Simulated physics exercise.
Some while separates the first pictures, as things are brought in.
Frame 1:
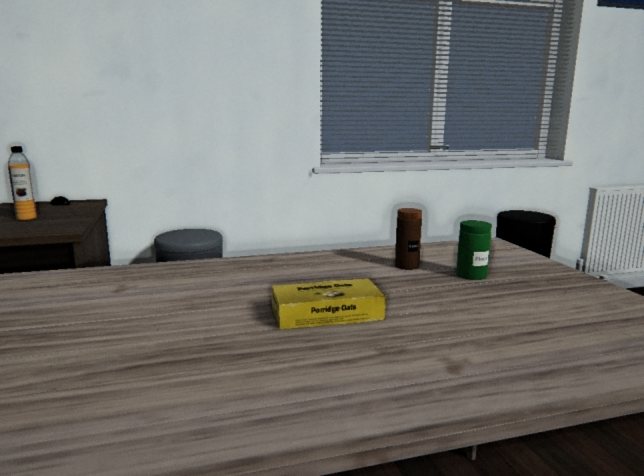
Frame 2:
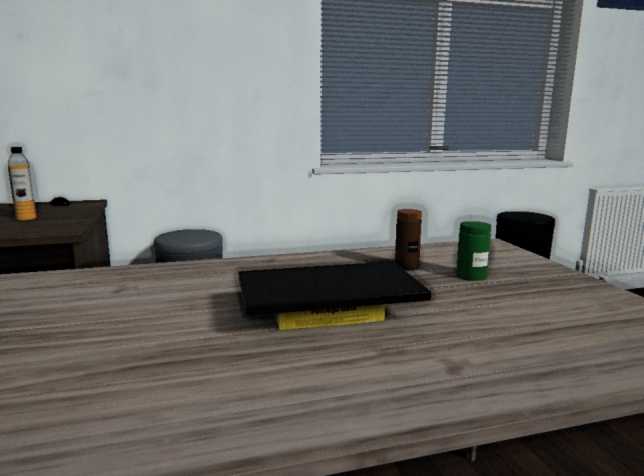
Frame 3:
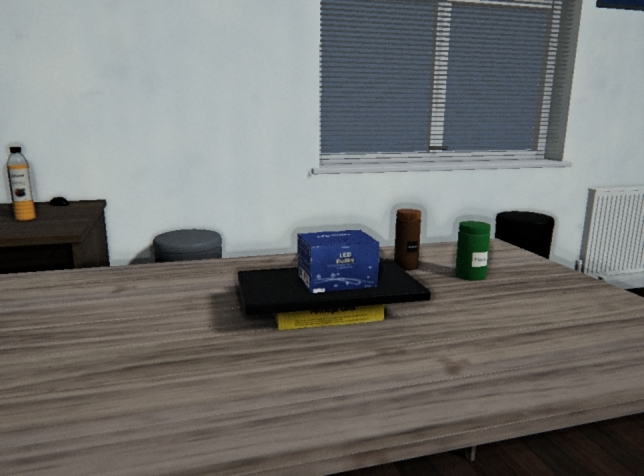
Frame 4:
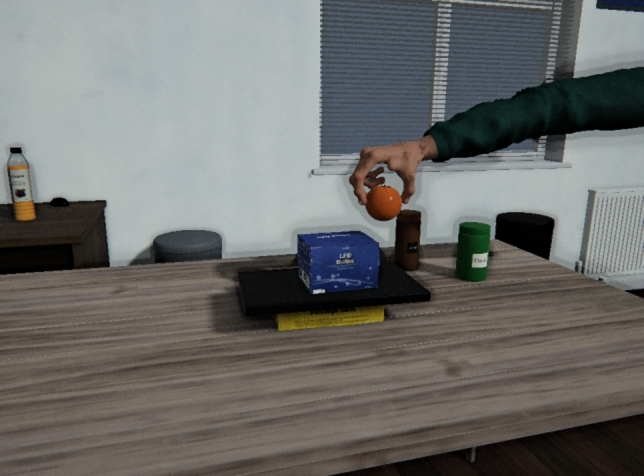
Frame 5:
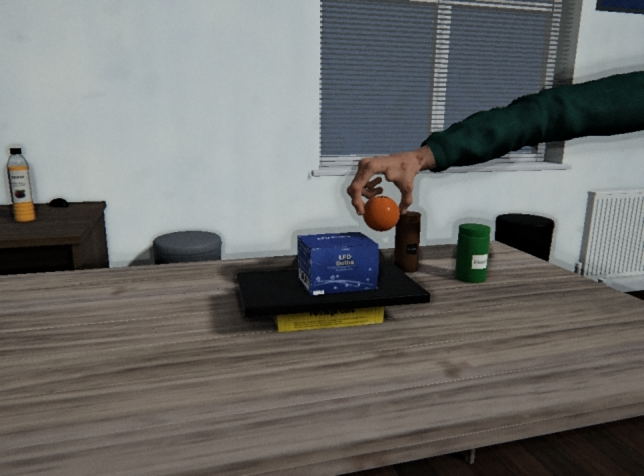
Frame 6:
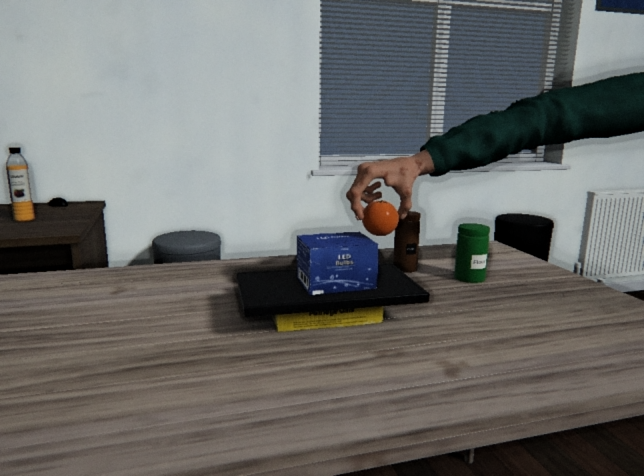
A yellow box lies on a wooden table in a pale-walled room with a blinded window, seen from a fixed, slightly raised view across the tabletop. Brown and green jars stand to its right, stools sit behind, and an orange bottle rests on a dark cabinet at left. A black tray appears on the box, then a blue box on the tray, and a green-sleeved hand holds an orange tomato above, shifting it slightly left and down.
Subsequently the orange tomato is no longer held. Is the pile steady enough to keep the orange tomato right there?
No, the pile comes apart.
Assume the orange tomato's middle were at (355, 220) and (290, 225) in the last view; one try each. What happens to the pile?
The pile remains stable in the first case, then in the second case it tips over.
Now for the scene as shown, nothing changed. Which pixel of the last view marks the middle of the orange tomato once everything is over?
I'd say around (394, 262) in the last view.
Then, 0.30 s later than the last frame, orange tomato now fallen.
Then, 1.10 s later than the last frame, nothing new.
When it is over, fallen, orange tomato; the other 5 as before. End places, in pixels of the last picture, orange tomato near (394, 262). The pile comes apart.
